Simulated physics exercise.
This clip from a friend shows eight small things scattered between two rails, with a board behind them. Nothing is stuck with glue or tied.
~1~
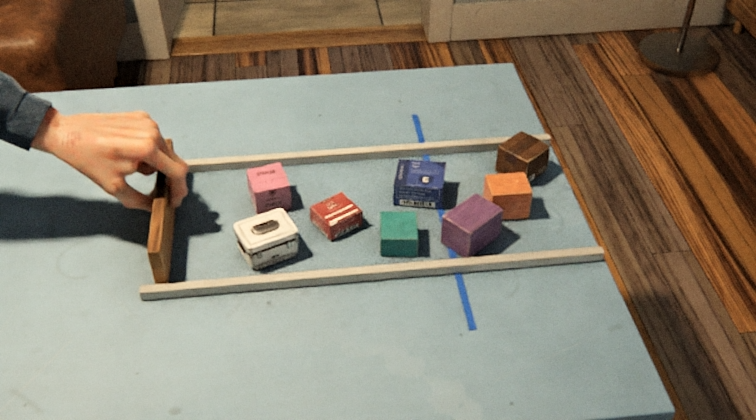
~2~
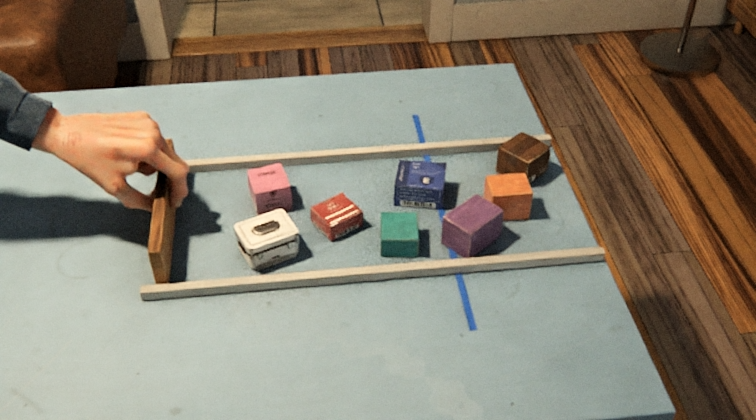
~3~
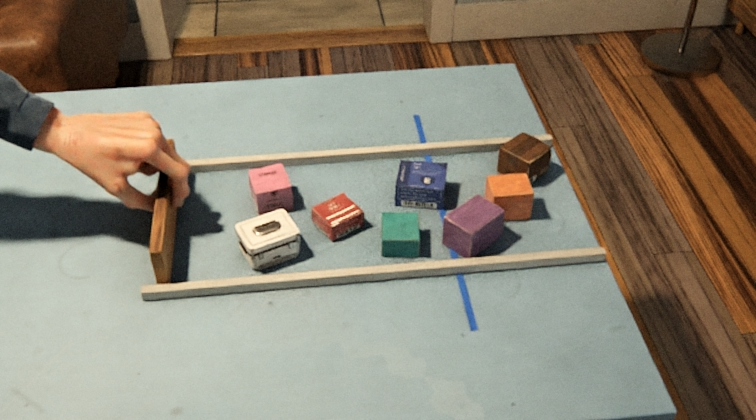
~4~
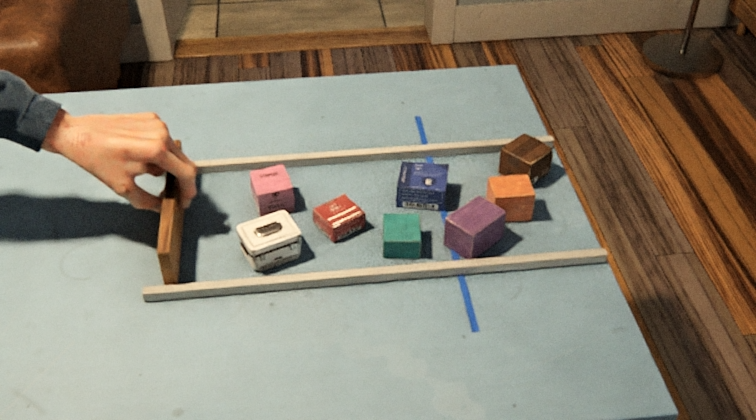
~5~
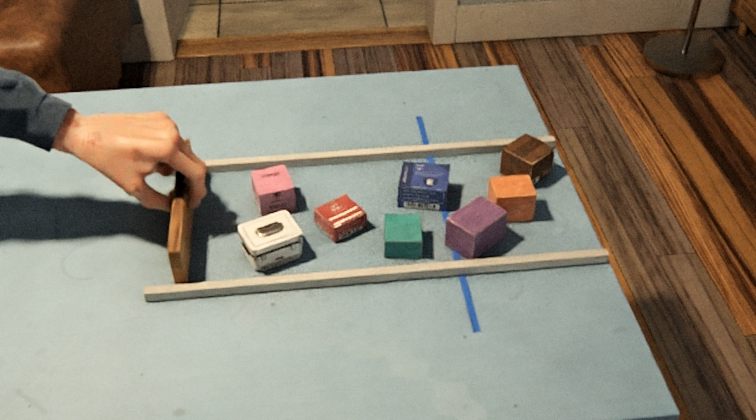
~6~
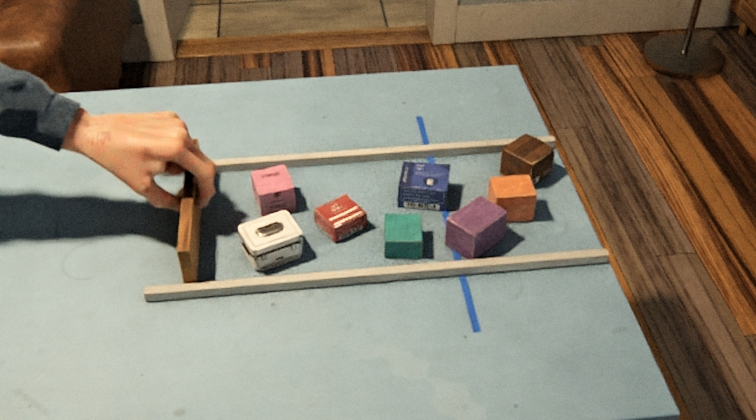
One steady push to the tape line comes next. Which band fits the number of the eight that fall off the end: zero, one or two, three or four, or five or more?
Gone: Not a single one.
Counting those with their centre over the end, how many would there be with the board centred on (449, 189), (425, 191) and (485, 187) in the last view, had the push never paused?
Per position: 0 / 0 / 2.
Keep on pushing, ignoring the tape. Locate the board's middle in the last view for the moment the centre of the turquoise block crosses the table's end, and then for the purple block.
When the turquoise block crosses, the middle is near (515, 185); when the purple block crosses, near (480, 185).
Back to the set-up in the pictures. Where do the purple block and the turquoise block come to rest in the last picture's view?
You'll see the purple block at (559, 221), with the turquoise block at (522, 227).
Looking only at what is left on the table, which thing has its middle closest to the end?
The brown box ends nearest.
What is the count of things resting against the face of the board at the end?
3 of them.
Early on, none off yet; brown box at rest near (527, 161); orange block at rest near (511, 199); purple block at rest near (476, 228).
A while later, none off yet; brown box at rest near (527, 161); orange block moving near (516, 196); purple block travelled a little near (495, 227).
Finally, the number that fall off is zero.
